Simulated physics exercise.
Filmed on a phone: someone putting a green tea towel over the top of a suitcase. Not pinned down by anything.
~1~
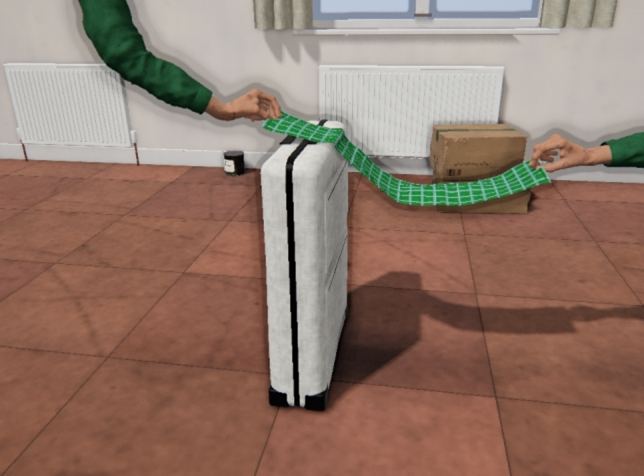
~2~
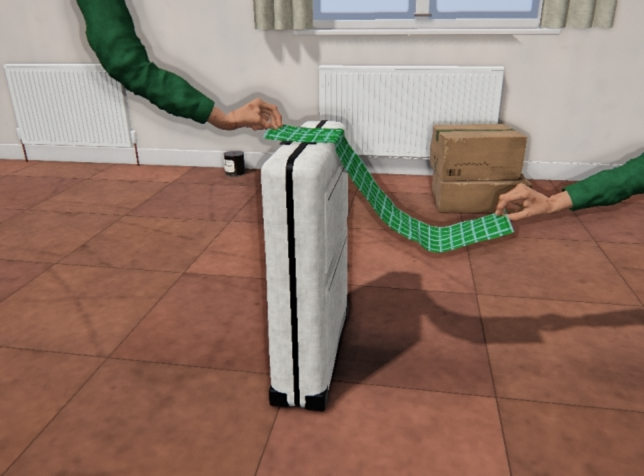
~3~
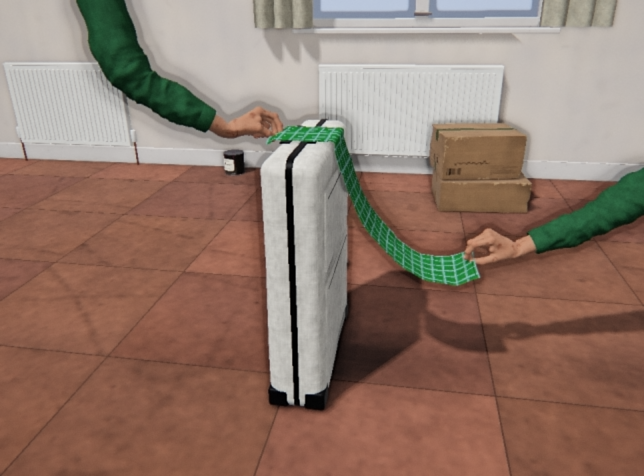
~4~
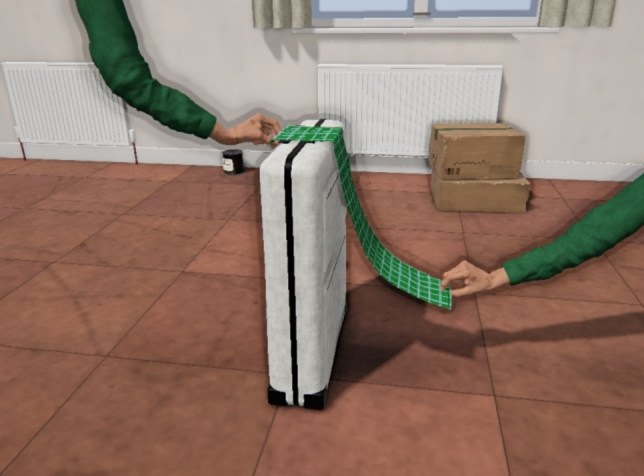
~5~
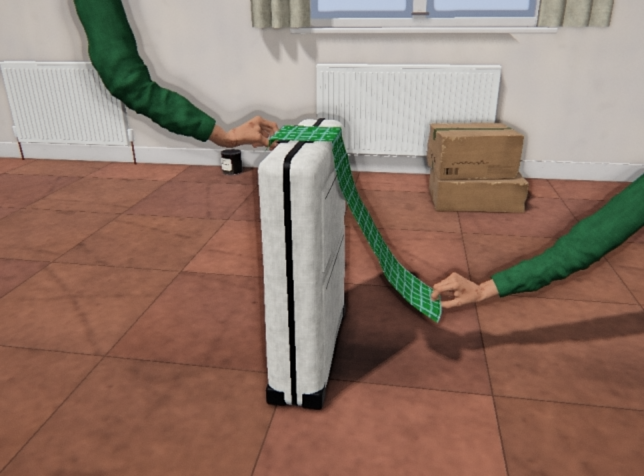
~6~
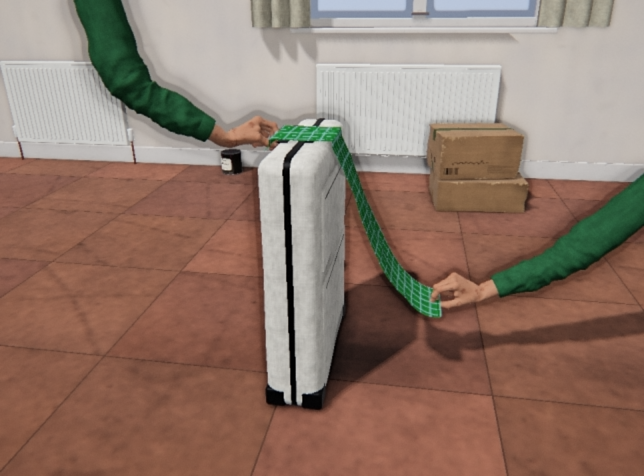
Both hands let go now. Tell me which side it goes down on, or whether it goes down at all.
It goes down on the right.
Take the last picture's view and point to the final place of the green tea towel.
Around (351, 358).
Then, 0.26 s past the final frame, tea towel sliding right.
Then, 0.50 s past the final frame, tea towel clear of the top and falling near (350, 327).
Then, 0.76 s past the final frame, tea towel in a heap on the floor near (351, 357).
When it is over, tea towel in a heap on the floor near (351, 358). The green tea towel runs off to the right.
